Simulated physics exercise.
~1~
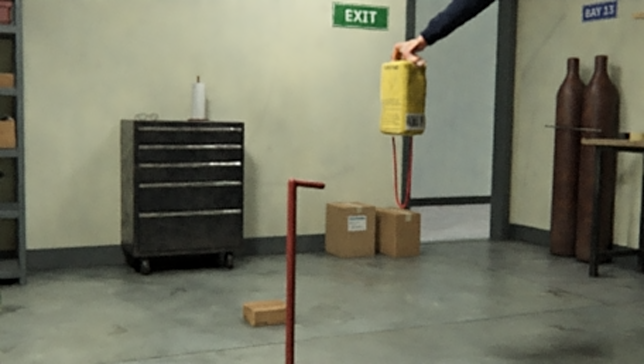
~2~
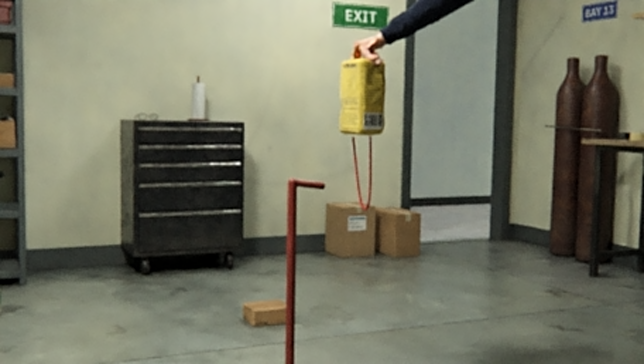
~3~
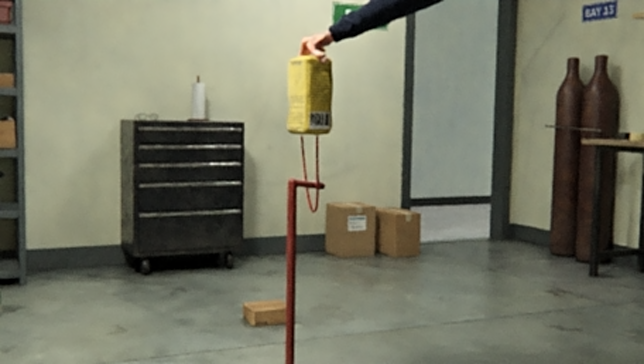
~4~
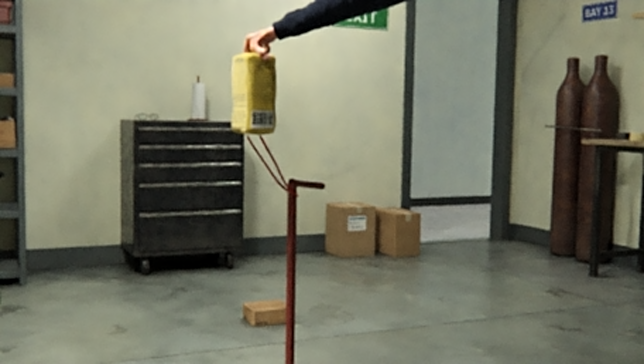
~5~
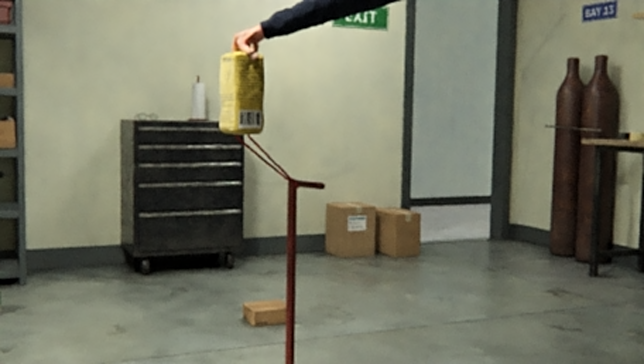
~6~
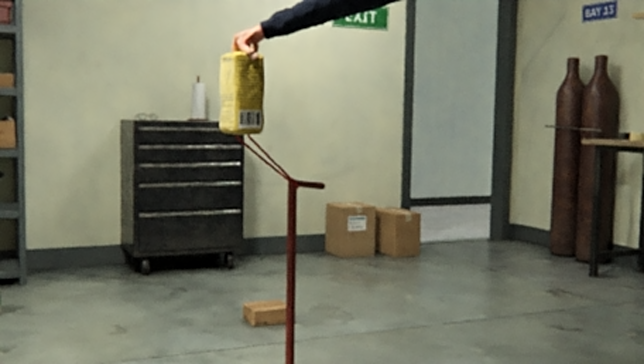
A workshop with a grey concrete floor and pale walls is seen from a fixed, level viewpoint. A thin red post with a short hook pointing right stands near the middle, with a dark tool chest behind it to the left, cardboard boxes and brown cylinders to the right. A hand in a dark sleeve carries an upright yellow sack leftward from the right, a red loop hanging beneath it. The sack passes over the post and the loop catches at the hook. The loop pulls taut at a slant, and the hand stops with the sack held left of the post.
